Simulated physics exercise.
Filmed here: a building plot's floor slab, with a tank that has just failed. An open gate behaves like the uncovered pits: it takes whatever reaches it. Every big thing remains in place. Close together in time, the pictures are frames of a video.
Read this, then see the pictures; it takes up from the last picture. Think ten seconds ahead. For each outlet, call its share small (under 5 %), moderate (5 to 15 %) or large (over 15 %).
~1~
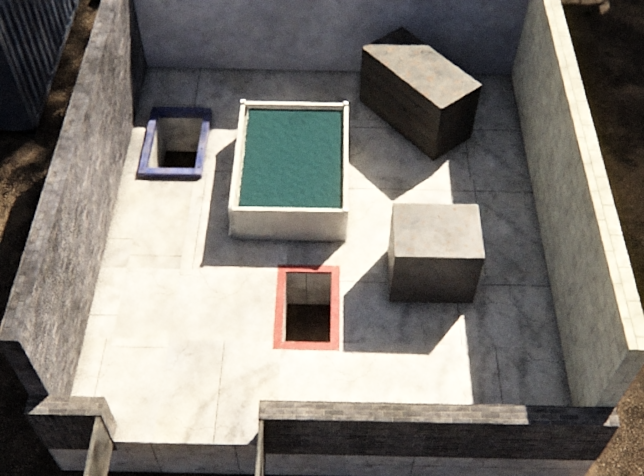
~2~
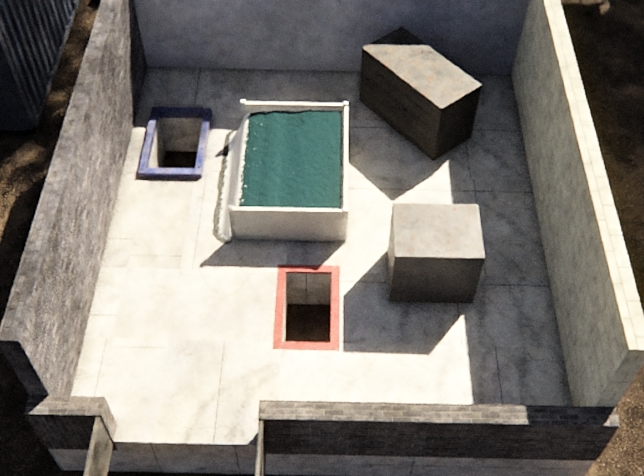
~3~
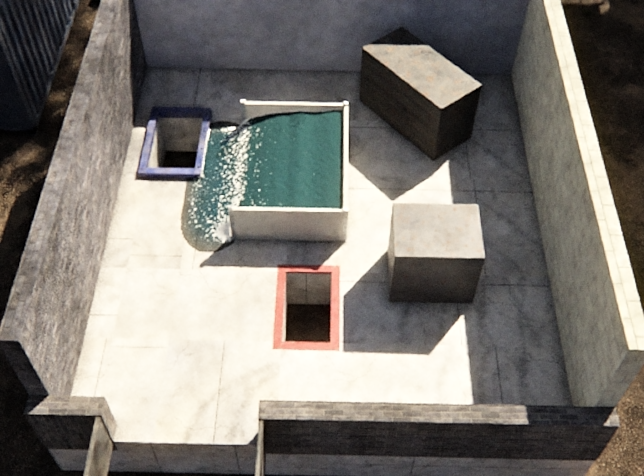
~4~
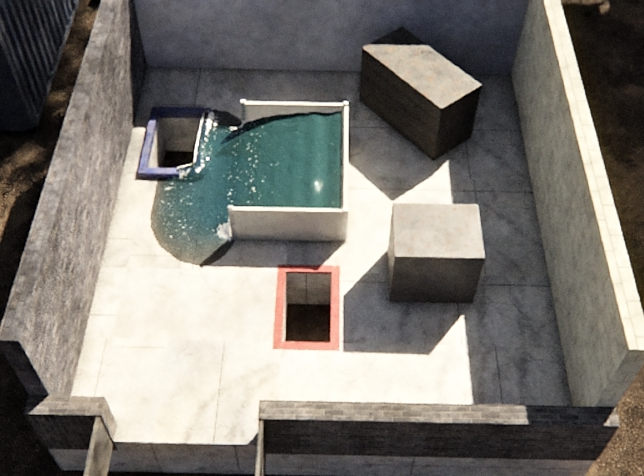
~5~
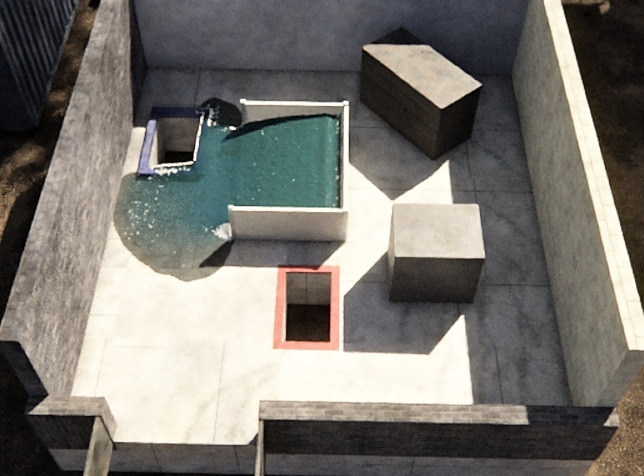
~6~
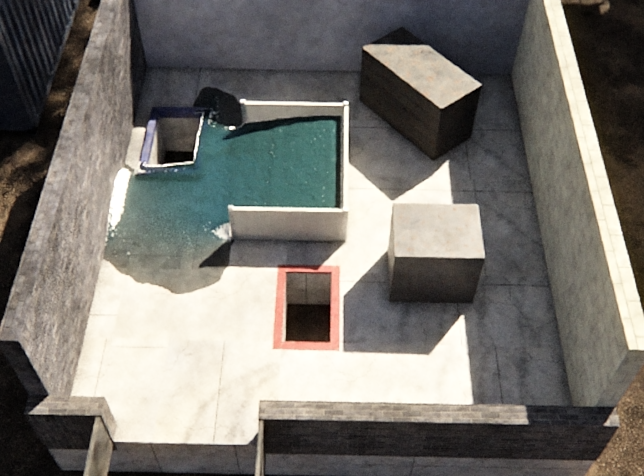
The gate - large, the red pit - small, the blue pit - large.
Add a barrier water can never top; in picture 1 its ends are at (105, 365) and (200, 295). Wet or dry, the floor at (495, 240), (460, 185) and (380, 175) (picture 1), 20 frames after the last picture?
Result in the order given: Unaffected, unaffected, unaffected.
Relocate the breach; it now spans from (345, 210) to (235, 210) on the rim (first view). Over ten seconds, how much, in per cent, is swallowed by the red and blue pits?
Red 50 %, blue 0 %.
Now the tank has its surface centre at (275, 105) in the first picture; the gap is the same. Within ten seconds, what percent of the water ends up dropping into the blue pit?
Share for the blue pit - 35 in a hundred.
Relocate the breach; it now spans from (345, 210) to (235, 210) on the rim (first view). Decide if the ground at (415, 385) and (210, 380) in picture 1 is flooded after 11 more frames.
Going one by one: Sodden and then sodden.
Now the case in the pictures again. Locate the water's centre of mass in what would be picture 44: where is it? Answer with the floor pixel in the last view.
At about (252, 206).
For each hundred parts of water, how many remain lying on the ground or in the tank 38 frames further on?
My reading is around 62 percent.
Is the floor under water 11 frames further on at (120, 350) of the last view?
It comes out swamped.
A moment on, water covers 20 % of the floor; the gate 0 %, the red pit 0 %, the blue pit 12 %.
Next, water covers 25 % of the floor; the gate 0 %, the red pit 0 %, the blue pit 18 %.
Then, water covers 40 % of the floor; the gate 5 %, the red pit 0 %, the blue pit 21 %.
Later, water covers 60 % of the floor; the gate 15 %, the red pit 1 %, the blue pit 21 %.
In the end, water covers 85 % of the floor; the gate 21 %, the red pit 2 %, the blue pit 21 %.
